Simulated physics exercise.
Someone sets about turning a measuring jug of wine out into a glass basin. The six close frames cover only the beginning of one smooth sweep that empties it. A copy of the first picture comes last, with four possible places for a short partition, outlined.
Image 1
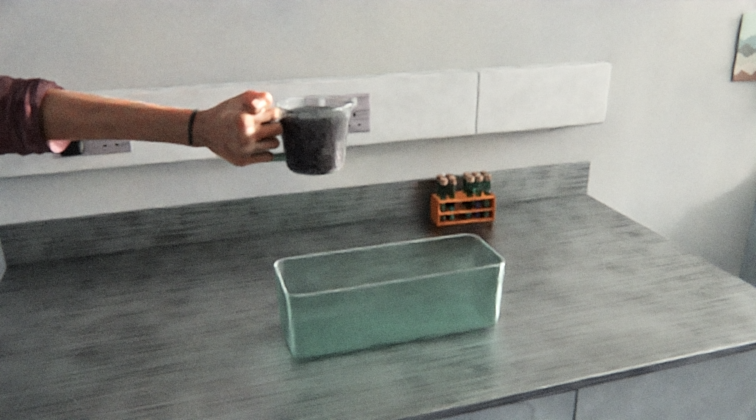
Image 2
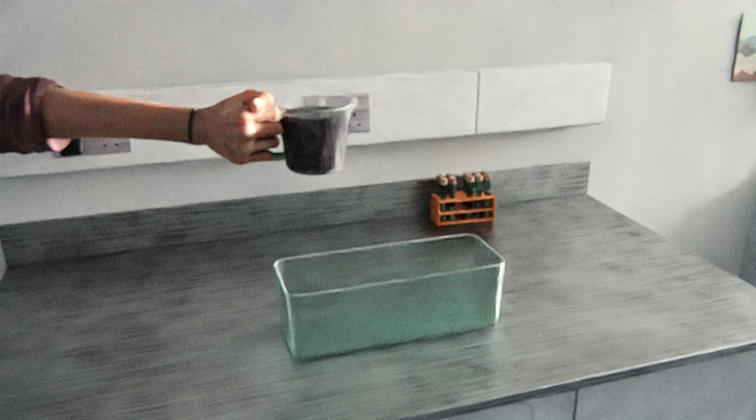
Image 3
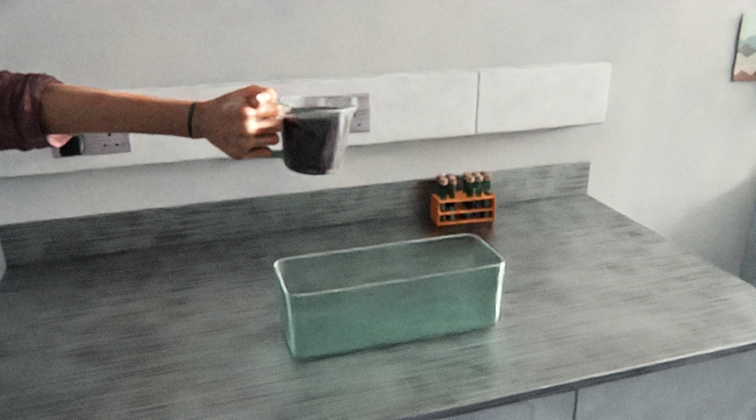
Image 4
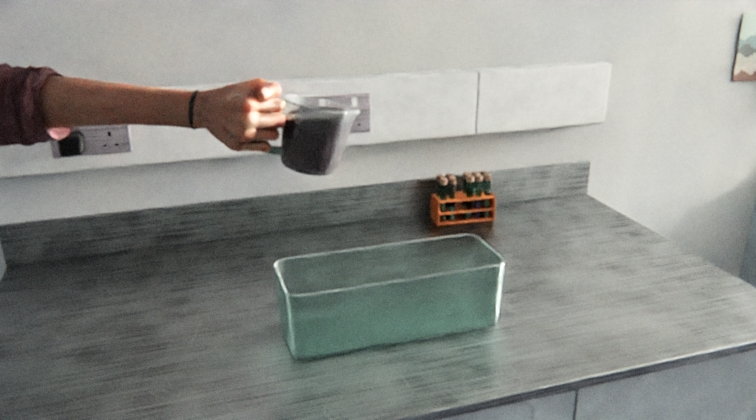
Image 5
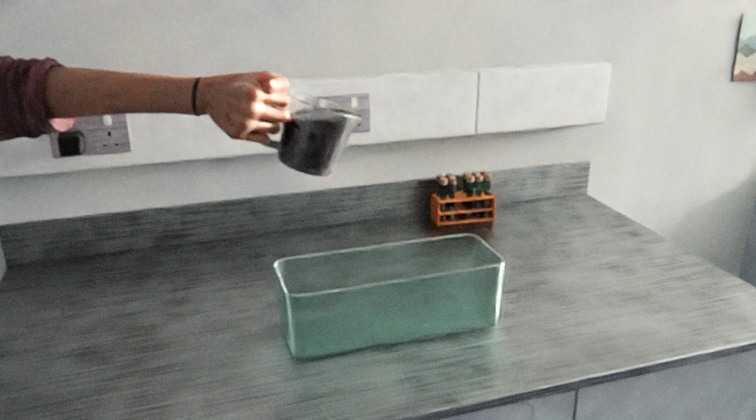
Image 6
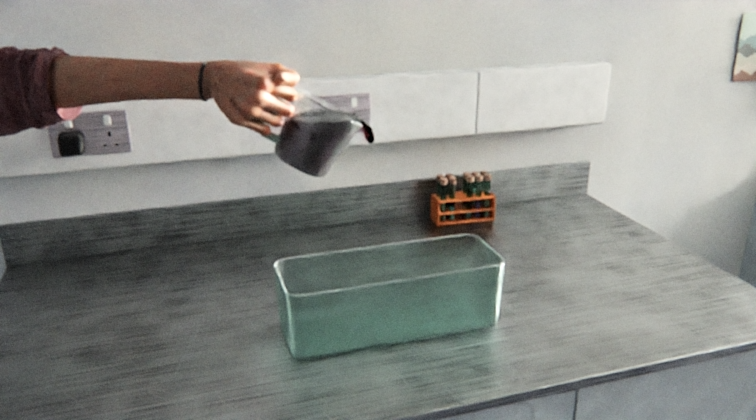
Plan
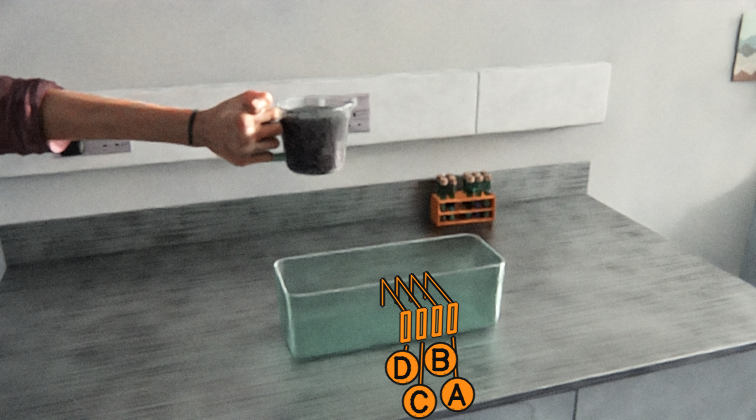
A hand tilts a jug of dark liquid rightward above a glass basin until some crosses the lip.
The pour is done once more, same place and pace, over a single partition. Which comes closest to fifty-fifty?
It is C.
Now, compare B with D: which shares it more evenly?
It is D.
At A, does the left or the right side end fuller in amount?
The left one.
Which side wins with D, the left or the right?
The right side.
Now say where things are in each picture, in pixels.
Upright, lip at (353, 102); basin from (290, 359) to (497, 321); nothing has left yet, in the first frame.
Upright, lip at (354, 103); nothing has left yet, in the second frame.
Tipped about 5°, lip at (356, 106); nothing has left yet, in the third frame.
Tipped about 12°, lip at (358, 111); nothing has left yet, in the fourth frame.
Tipped about 20°, lip at (361, 118); nothing has left yet, in the fifth frame.
Tipped about 30°, lip at (363, 126); wine is over the lip, down to (369, 140), in the sixth frame.
On the marked copy, A at (453, 337); B at (437, 340); C at (422, 343); D at (406, 345).
With A, about 93 % ends left of the wall and 4 % right of it; 3 % is lost outside.
With B, about 90 % ends left of the wall and 5 % right of it; 5 % is lost outside.
With C, about 45 % ends left of the wall and 52 % right of it; 3 % is lost outside.
With D, about 19 % ends left of the wall and 79 % right of it.
